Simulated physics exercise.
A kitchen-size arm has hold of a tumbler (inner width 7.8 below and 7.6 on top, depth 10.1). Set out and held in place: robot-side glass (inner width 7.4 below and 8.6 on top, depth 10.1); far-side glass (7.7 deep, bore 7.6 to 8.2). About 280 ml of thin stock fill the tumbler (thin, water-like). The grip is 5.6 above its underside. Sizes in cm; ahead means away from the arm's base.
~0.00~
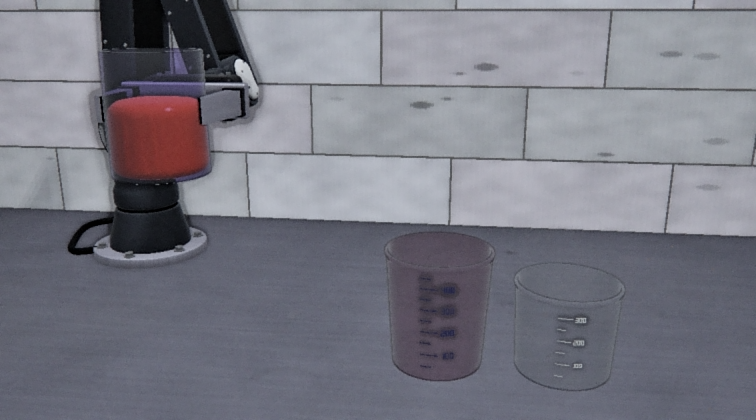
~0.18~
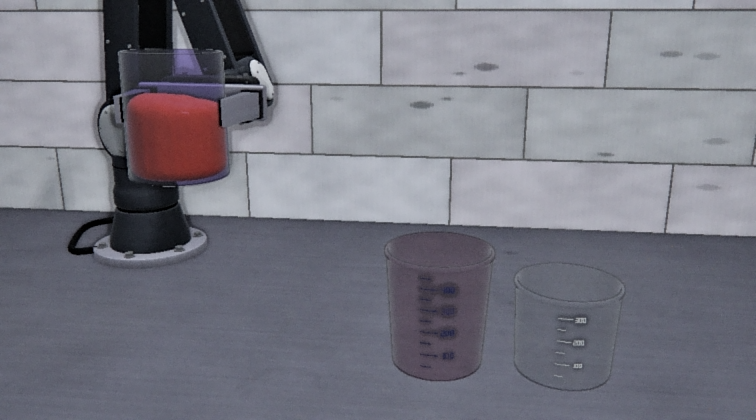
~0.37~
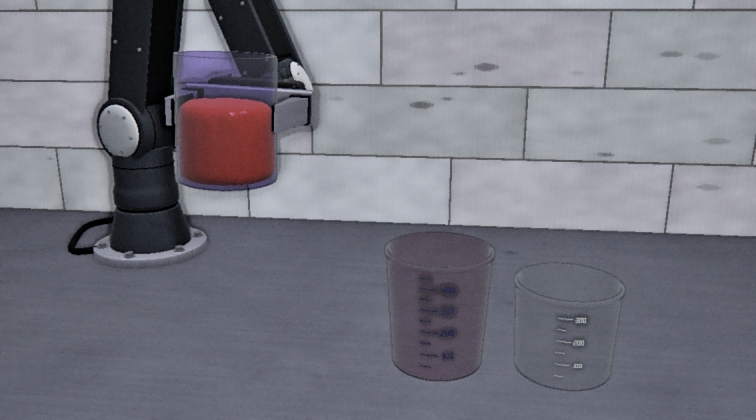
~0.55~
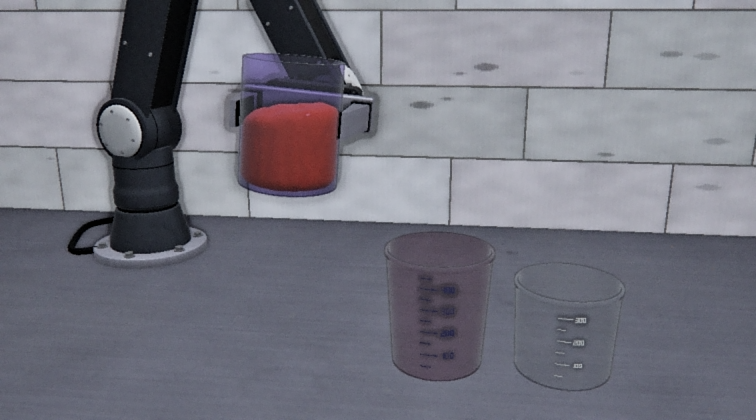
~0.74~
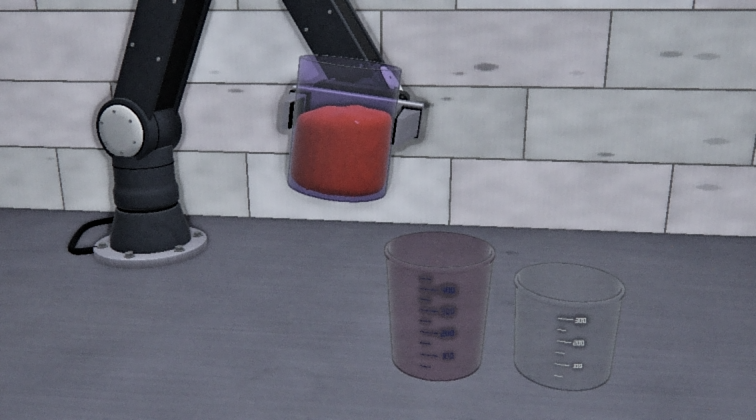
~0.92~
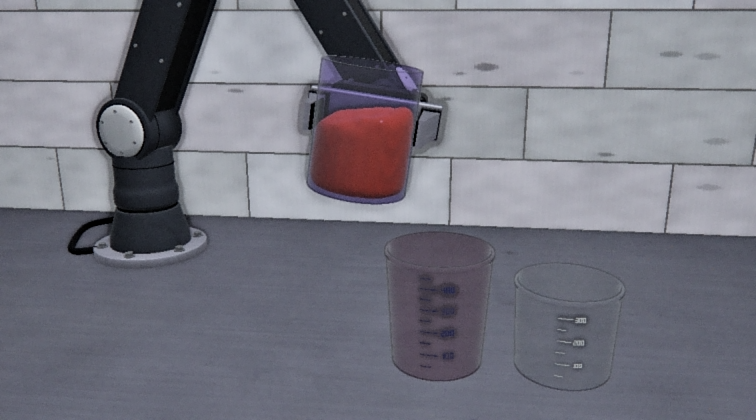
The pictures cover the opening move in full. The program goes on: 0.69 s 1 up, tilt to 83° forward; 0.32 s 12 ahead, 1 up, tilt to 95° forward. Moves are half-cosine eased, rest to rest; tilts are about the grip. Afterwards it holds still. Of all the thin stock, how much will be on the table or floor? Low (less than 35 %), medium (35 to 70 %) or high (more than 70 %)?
A high share, more than 70 %, ends on the table or floor.
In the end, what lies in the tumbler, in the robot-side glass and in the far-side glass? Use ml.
About 0, 20, 40 ml.
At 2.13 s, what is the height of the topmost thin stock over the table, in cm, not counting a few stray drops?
About 19 cm.
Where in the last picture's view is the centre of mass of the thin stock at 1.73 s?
Around (424, 178).
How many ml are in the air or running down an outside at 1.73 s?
About 50 ml.
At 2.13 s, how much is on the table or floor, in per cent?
Near 50 %.
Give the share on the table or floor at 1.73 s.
Some 6 per cent.
By 1.32 s, tilted 55° forward, liquid up to 23 above the table; 280 ml in the tumbler.
By 1.73 s, tilted 87° forward, liquid up to 24 above the table; 180 ml in the tumbler, 20 ml in the robot-side glass, 20 ml on the table or floor, 10 ml in the far-side glass, 50 ml in the air or running down outside.
By 2.13 s, tilted 95° forward, liquid up to 29 above the table; 150 ml on the table or floor, 35 ml in the far-side glass, 20 ml in the robot-side glass, 20 ml in the tumbler, 65 ml in the air or running down outside.
By 2.93 s, tilted 95° forward, liquid up to 20 above the table; 220 ml on the table or floor, 40 ml in the far-side glass, 20 ml in the robot-side glass.
Final state, 220 ml on the table or floor, 40 ml in the far-side glass, 20 ml in the robot-side glass. That is 79 % on the table or floor.
